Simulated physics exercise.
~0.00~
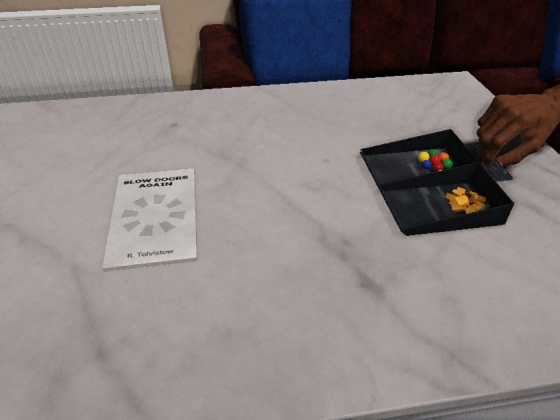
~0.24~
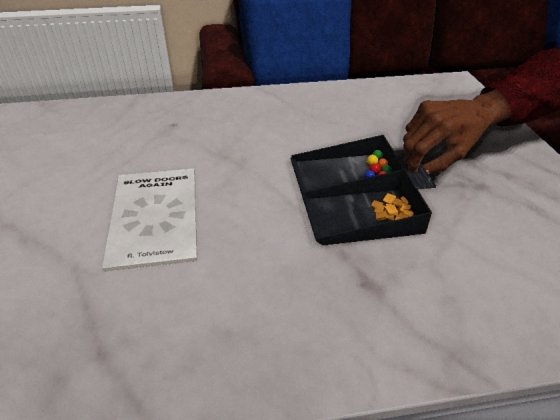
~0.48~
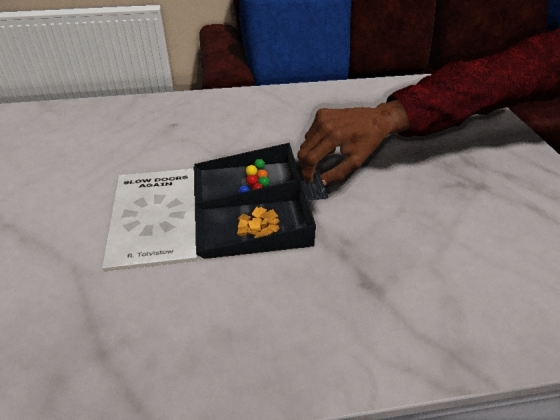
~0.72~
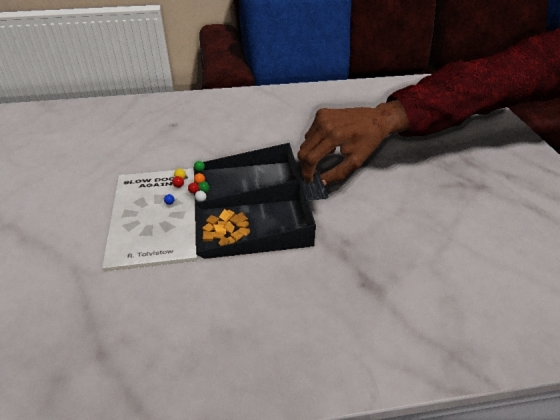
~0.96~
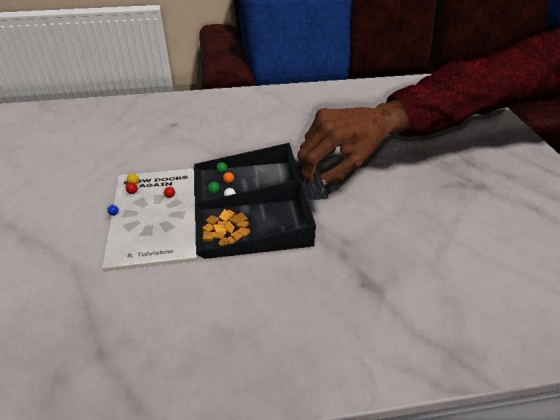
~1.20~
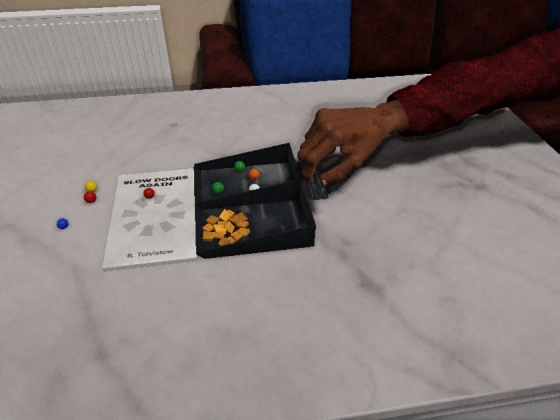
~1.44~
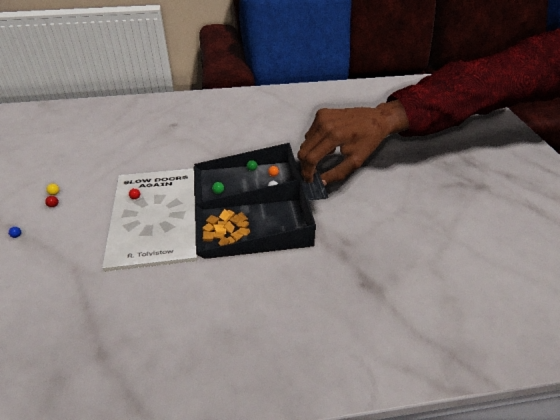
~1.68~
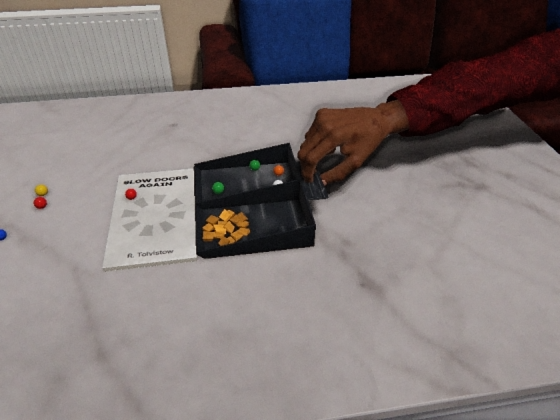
On a marble counter, a hand slides a divided tray into a thin book, spilling colored balls leftward.
